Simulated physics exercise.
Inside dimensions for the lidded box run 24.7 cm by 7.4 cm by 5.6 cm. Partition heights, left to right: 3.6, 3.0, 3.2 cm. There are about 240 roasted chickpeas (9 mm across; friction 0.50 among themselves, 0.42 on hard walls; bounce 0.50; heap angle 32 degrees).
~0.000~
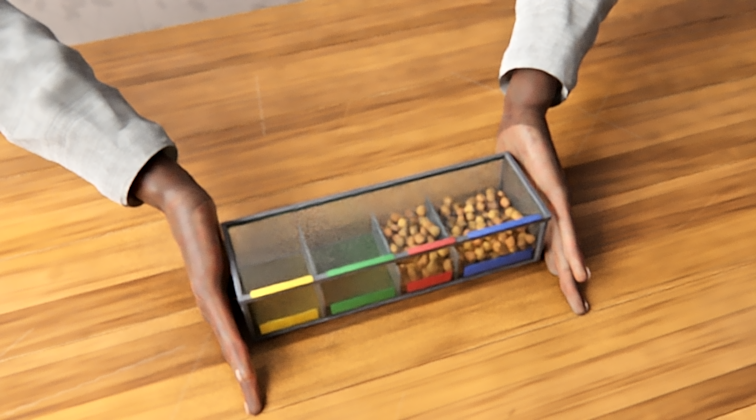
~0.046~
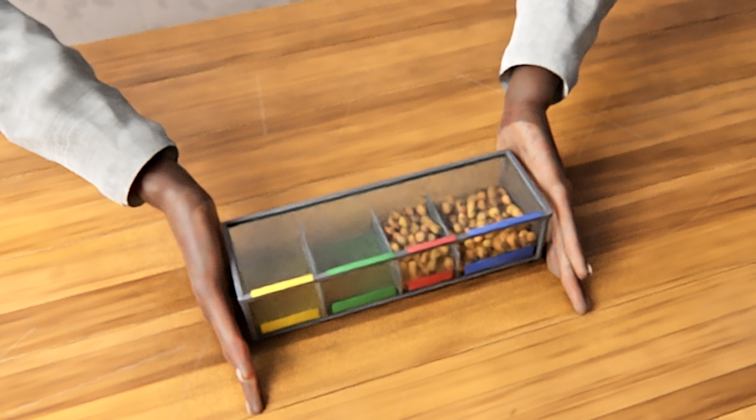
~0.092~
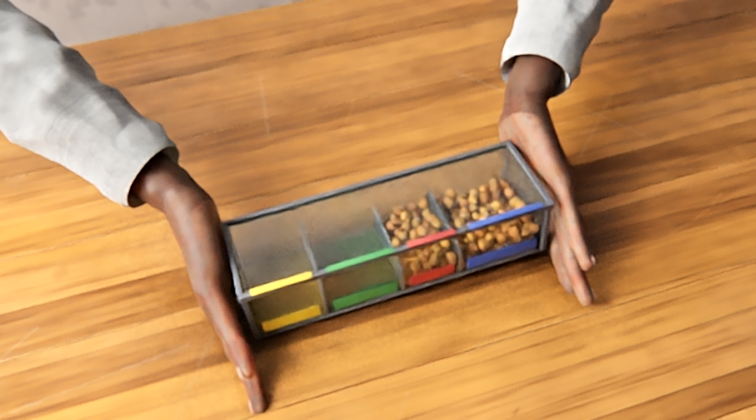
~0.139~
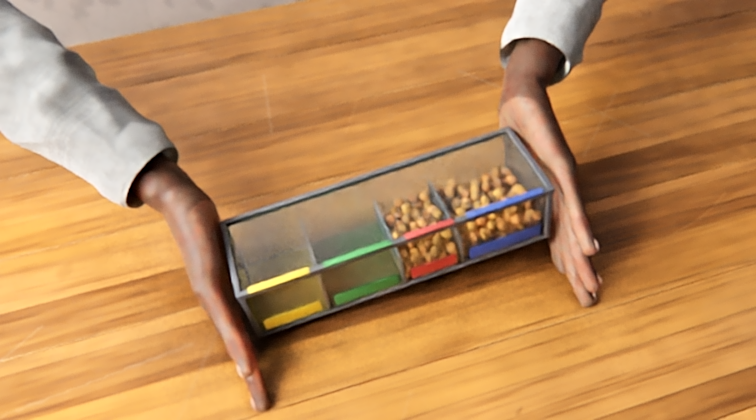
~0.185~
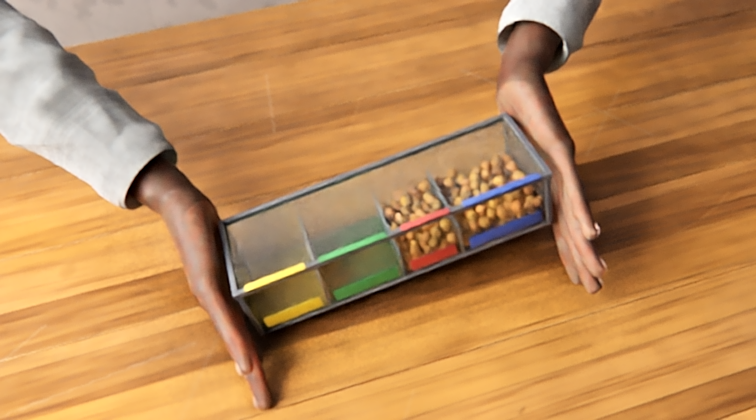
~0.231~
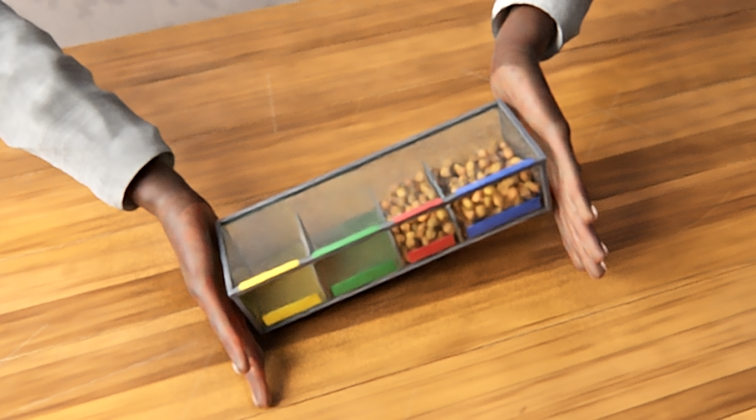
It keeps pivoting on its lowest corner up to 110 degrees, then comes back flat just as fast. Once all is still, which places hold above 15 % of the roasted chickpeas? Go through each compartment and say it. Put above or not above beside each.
Red: Not above; blue: Not above; green: Above; yellow: Above.
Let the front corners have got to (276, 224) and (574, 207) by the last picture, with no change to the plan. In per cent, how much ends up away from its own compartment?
That gives some 40 per cent.
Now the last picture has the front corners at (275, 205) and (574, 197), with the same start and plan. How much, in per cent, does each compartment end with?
In the end red holds 10 %, blue holds 90 %, green holds 0 % and yellow holds 0 %.
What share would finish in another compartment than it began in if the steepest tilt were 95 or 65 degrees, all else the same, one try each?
Try one gives around 70 %, try two around 20 %.
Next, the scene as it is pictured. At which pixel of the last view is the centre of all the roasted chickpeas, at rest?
At about (301, 263).
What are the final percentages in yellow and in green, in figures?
Yellow at 55 and green at 30, in per cent.
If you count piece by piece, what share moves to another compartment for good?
90 per cent, roughly.
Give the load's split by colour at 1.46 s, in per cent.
Red 35, blue 25, green 20, yellow 20.
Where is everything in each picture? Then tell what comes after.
The first picture shows box tilt 0 degrees, front corners at (244, 298) and (545, 215); red 40 %, blue 60 %.
The second picture shows box tilt 1 degrees, front corners at (244, 297) and (546, 212).
The third picture shows box tilt 3 degrees, front corners at (243, 296) and (547, 204).
The fourth picture shows box tilt 6 degrees, front corners at (241, 294) and (547, 189), lowest corner left back.
The fifth picture shows box tilt 10 degrees, front corners at (238, 292) and (545, 174), lowest corner left back.
The sixth picture shows box tilt 14 degrees, front corners at (234, 291) and (540, 158), lowest corner left back; red 40 %, blue 60 %. Its pace works out near 80 degrees a second.
After 1.46 s, tilt 110 degrees; red 35 %, blue 25 %, green 20 %, yellow 20 %.
After 2.27 s, tilt 51 degrees; red 5 %, blue 5 %, green 30 %, yellow 60 %.
After 3.10 s, tilt 0 degrees; red 5 %, blue 5 %, green 30 %, yellow 60 %.
By 3.6 s all is still; red 5 %, blue 5 %, green 30 %, yellow 55 %.
